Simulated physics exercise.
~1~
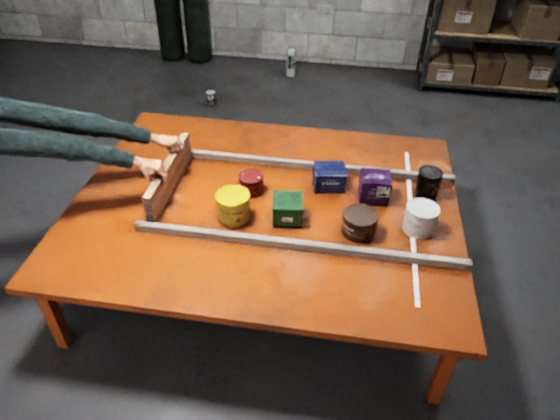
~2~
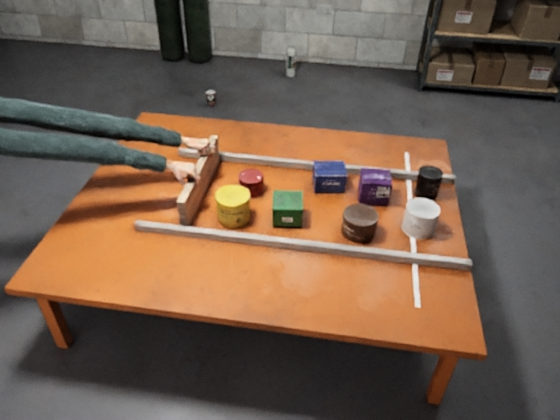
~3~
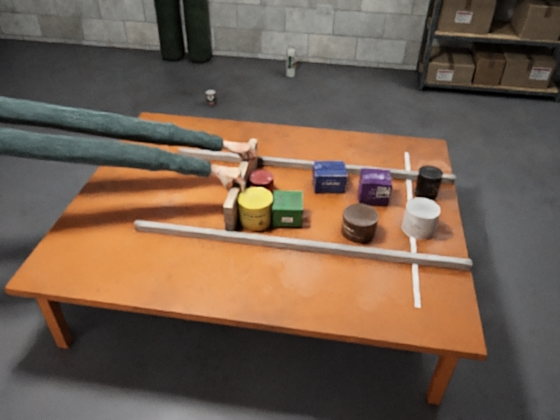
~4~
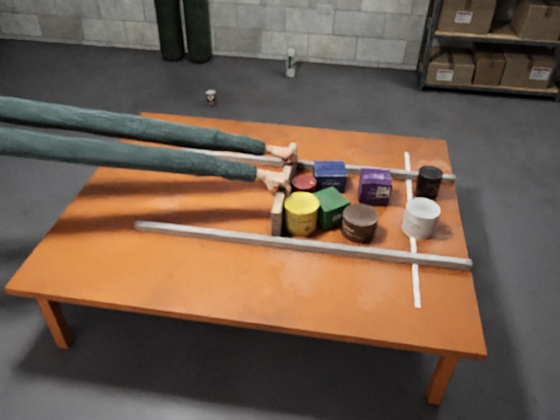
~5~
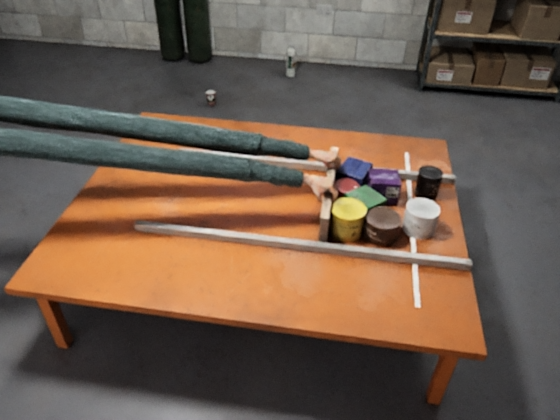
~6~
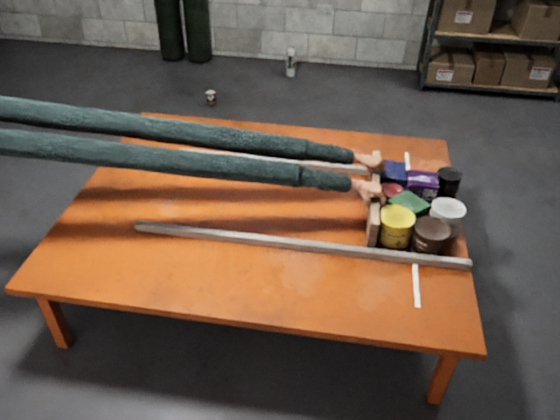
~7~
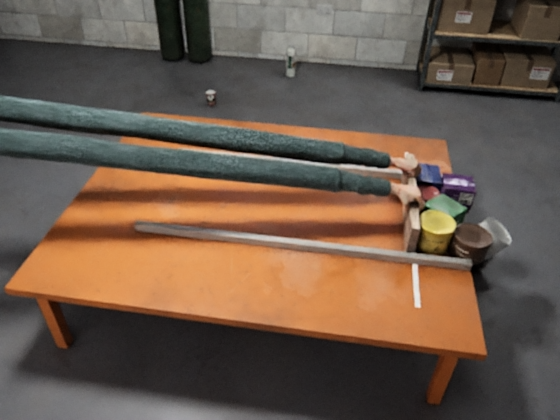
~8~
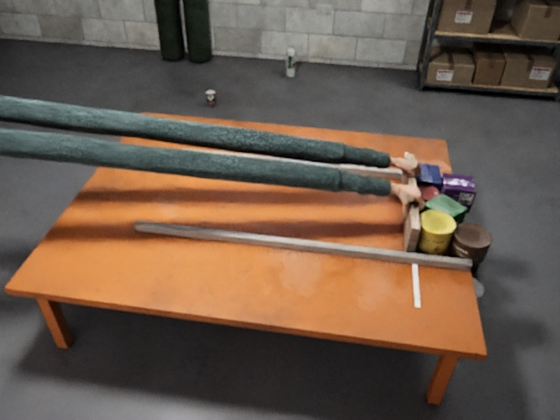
A wooden plank, pushed right by two long green-sleeved arms, swept a jumble of tins and boxes along an orange table until it stopped near the far end, where the black and white containers went over the edge while the others stayed bunched there.
